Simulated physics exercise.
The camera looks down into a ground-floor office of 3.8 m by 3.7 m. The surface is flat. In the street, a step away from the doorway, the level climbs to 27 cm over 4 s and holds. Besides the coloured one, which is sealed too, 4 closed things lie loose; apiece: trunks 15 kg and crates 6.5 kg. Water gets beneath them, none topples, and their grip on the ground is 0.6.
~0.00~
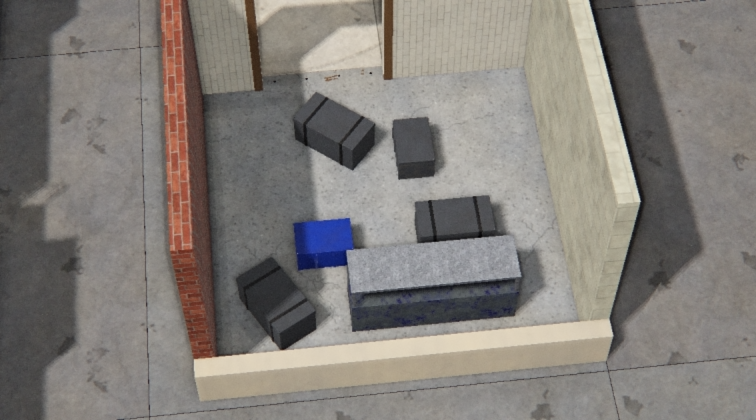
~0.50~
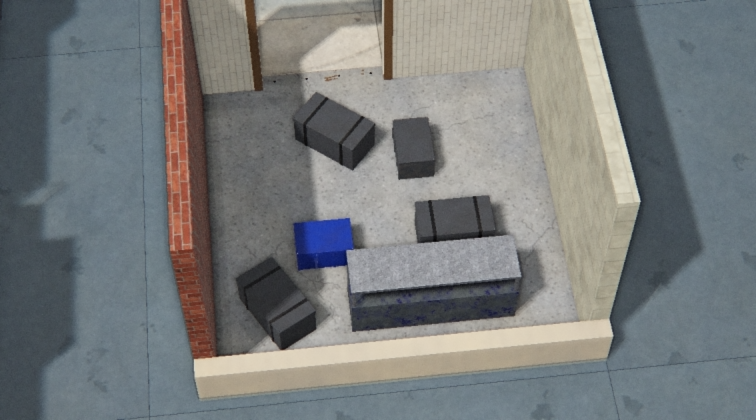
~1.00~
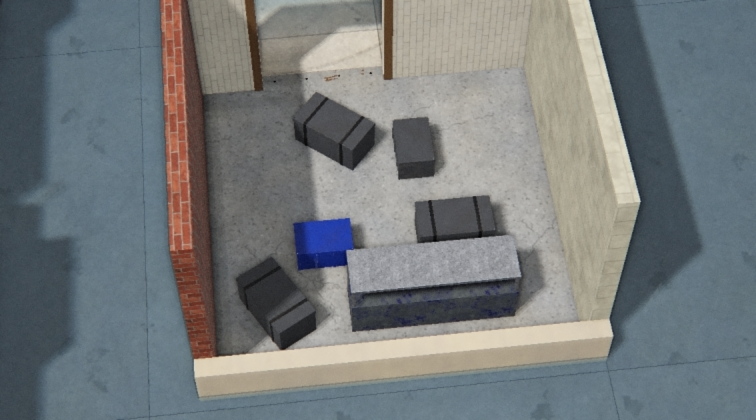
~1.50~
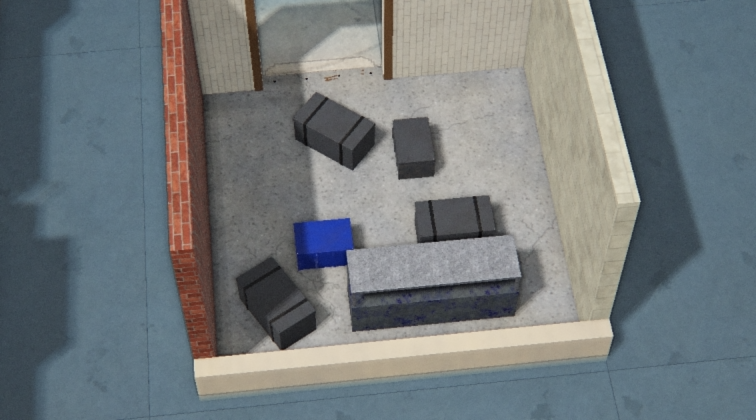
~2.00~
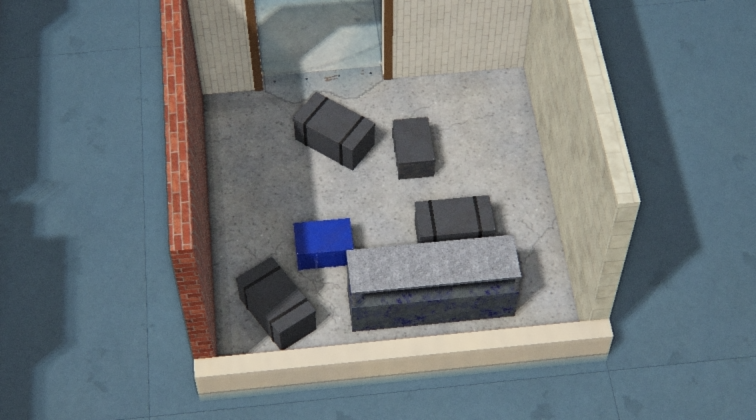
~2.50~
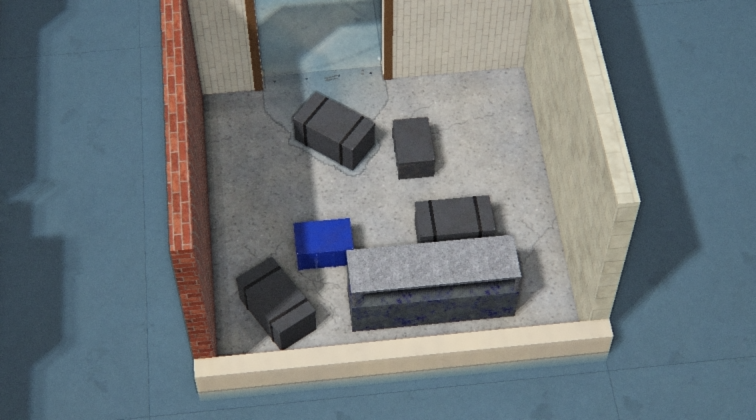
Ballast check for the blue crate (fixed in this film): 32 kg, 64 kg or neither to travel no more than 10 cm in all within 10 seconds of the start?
For it, only the larger load is enough.
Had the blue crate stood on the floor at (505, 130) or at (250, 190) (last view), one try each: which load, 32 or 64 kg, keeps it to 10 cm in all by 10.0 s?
In turn: It takes the larger; only the larger holds.
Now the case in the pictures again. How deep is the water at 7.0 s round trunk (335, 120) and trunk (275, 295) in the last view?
About 11 and 12 cm.
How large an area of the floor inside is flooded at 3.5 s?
Roughly 4.0 m2.
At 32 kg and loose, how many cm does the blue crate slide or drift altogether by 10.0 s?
Some 100 cm in all.
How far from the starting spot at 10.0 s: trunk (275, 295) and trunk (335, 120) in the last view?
In that order: 40 cm, 200 cm.
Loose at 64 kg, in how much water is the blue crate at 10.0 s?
About 18 cm.
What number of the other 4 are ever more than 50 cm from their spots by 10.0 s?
4 of them.
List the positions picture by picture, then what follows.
The blue crate at (323, 236) rests on the ground; 0.0 m2 under water; 0 of 5 have shifted, in the first picture.
The blue crate at (323, 236) rests on the ground; water covers 0.0 m2; 0 of 5 have shifted, in the second picture.
The blue crate at (323, 236), on the bottom; water covers 0.0 m2; 0 of 5 have shifted, in the third picture.
The blue crate at (323, 236), on the bottom; water covers 0.0 m2; 0 of 5 have shifted, in the fourth picture.
The blue crate at (323, 236) rests on the ground; water covers 0.2 m2; 0 of 5 have shifted, in the fifth picture.
The blue crate at (323, 236) rests on the ground; water covers 0.8 m2; 0 of 5 have shifted, in the sixth picture.
After 3.5 s the blue crate would be 0 cm from its start with 32 kg and 0 cm from its start with 64 kg; 0 cm of water round it then.
After 4.5 s the blue crate would be 2 cm from its start with 32 kg and 0 cm from its start with 64 kg; 5 cm of water round it then.
After 7.0 s the blue crate would be 42 cm from its start with 32 kg and 0 cm from its start with 64 kg; 10 cm of water round it then.
After 10.0 s the blue crate would be 81 cm from its start with 32 kg and 0 cm from its start with 64 kg; 18 cm of water round it then.
